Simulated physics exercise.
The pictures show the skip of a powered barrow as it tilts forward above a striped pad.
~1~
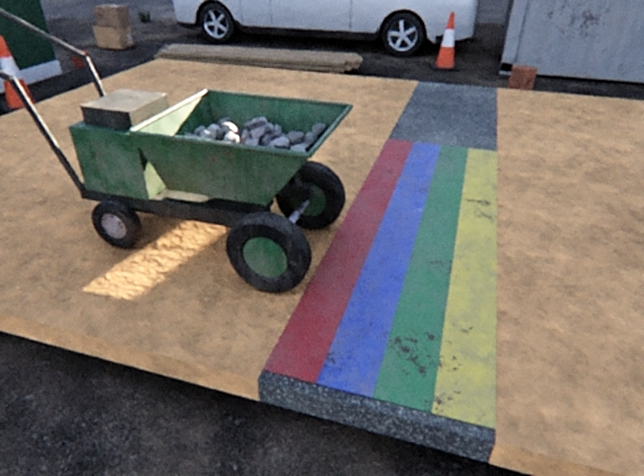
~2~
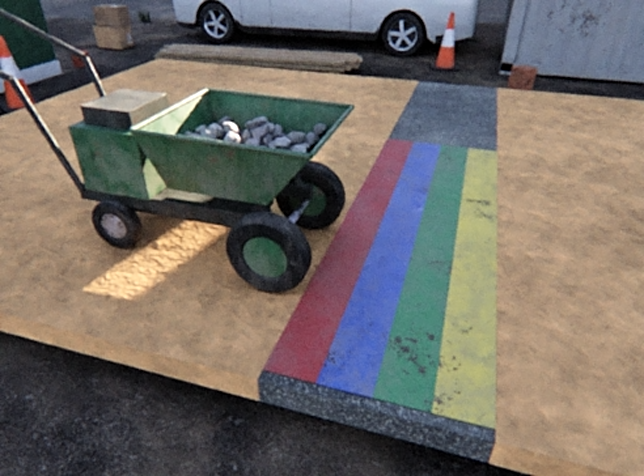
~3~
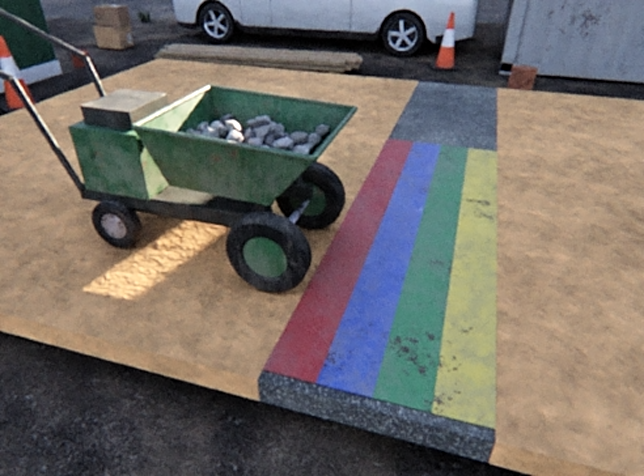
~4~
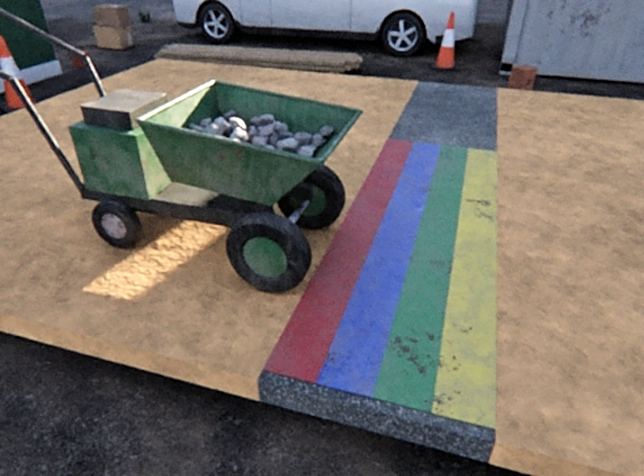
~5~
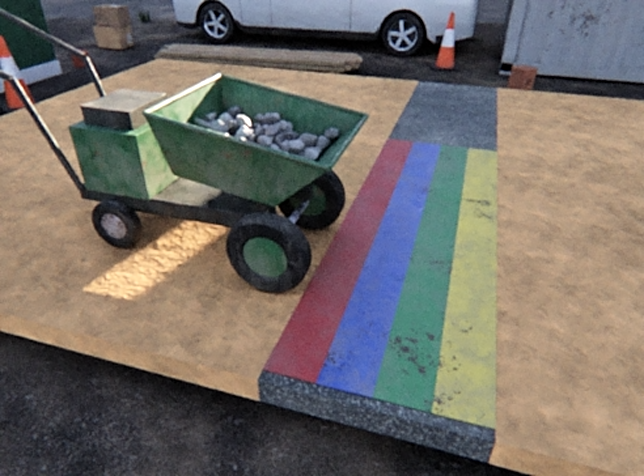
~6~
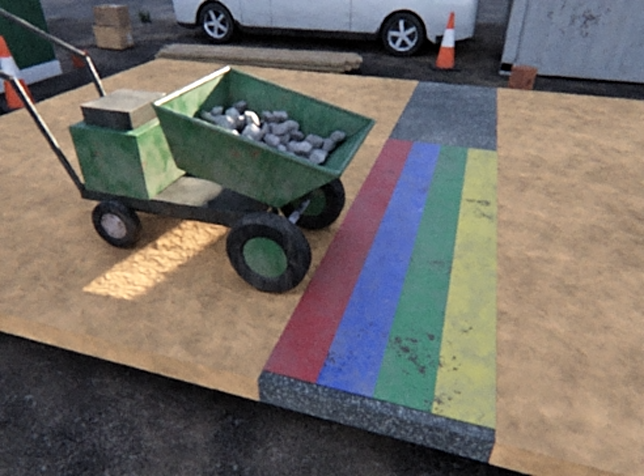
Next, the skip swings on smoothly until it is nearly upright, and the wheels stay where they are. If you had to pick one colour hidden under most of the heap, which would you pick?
I would pick green.
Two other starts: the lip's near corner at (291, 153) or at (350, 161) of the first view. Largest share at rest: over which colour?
First: Green; second: The yellow one.
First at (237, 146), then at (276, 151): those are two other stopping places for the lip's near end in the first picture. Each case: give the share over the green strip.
10 % and 20 %.
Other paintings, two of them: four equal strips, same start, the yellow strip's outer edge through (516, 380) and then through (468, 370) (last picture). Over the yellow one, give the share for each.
Shares: Near 10 %; near 30 %.
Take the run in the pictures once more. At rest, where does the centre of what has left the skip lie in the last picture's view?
Around (432, 275).
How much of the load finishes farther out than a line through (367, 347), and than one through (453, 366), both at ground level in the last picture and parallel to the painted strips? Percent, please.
In order: 70 percent, then 10 percent.
Shortly afterwards, skip tipped steeply; the whole lot in the skip.
Next, skip tipped steeply; all but a few in the skip; only a few over the blue strip; a little over the green strip.
Some moments later, skip tipped right over; near a third in the skip; a little over the blue strip; near a third over the green strip; a little over the yellow strip; only a few off the paint.
In the end, skip tipped right over; near a third in the skip; none at all over the red strip; a little over the blue strip; near a third over the green strip; near a quarter over the yellow strip; only a few off the paint.
